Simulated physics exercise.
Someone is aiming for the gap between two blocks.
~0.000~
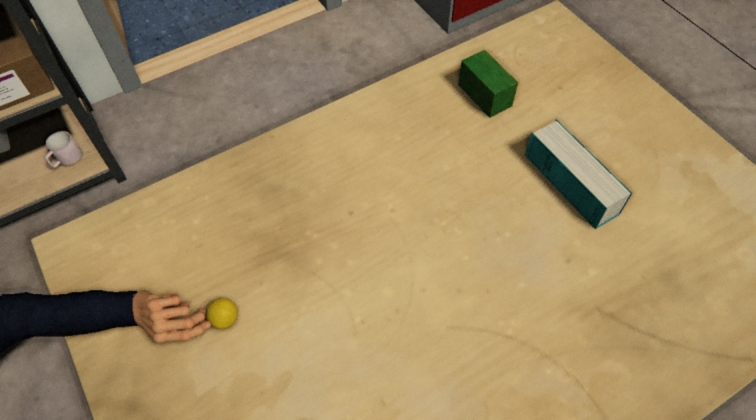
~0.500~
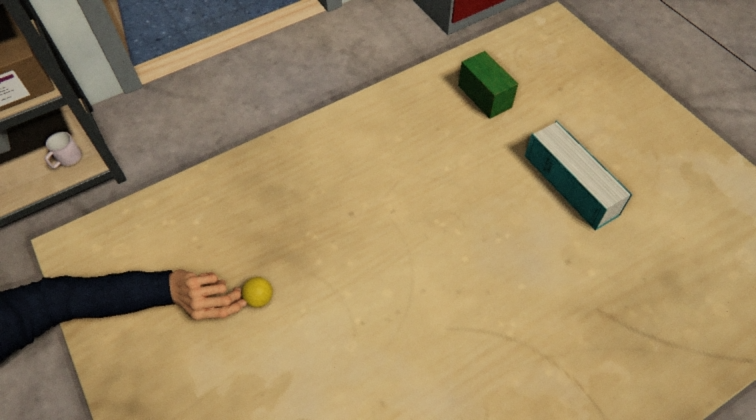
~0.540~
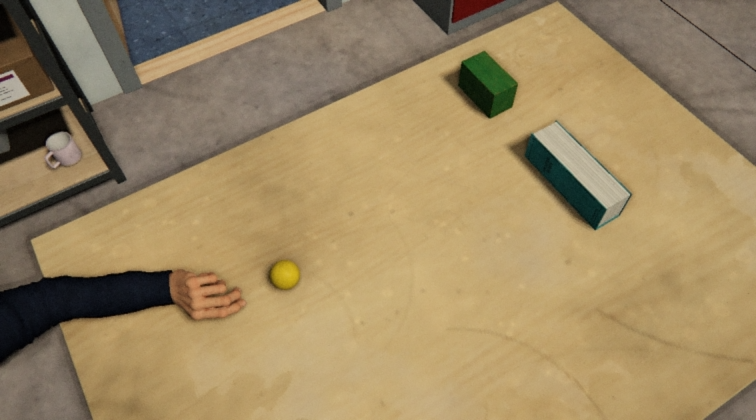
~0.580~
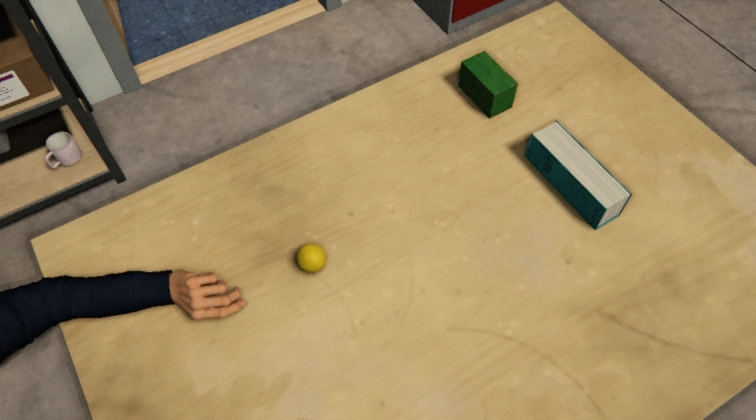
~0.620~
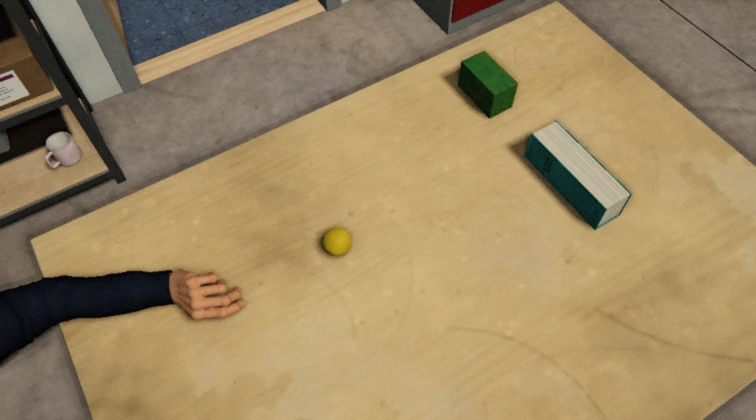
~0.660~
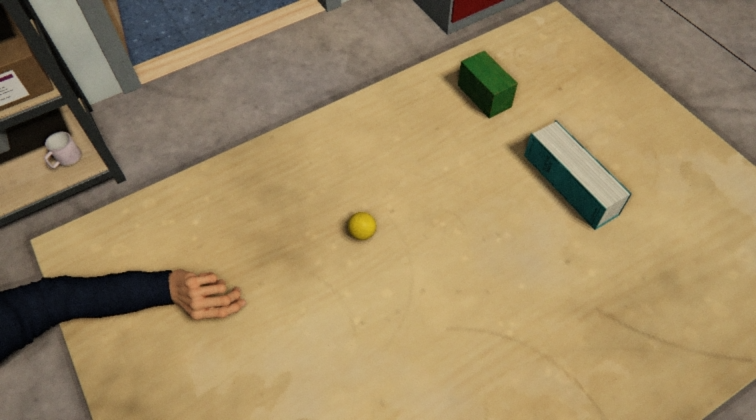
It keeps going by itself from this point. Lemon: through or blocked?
Through.
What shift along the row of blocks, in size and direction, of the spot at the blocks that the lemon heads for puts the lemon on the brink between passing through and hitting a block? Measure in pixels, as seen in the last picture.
Down, by 16 pixels.
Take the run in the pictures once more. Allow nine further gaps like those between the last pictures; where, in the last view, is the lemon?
Predicted centre pixel: Approx. (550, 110).
After 1.14 s, lemon heading on near (605, 73).
After 1.72 s, lemon heading on near (709, 101).
By the end (2.3 s), the lemon passes through its gap.
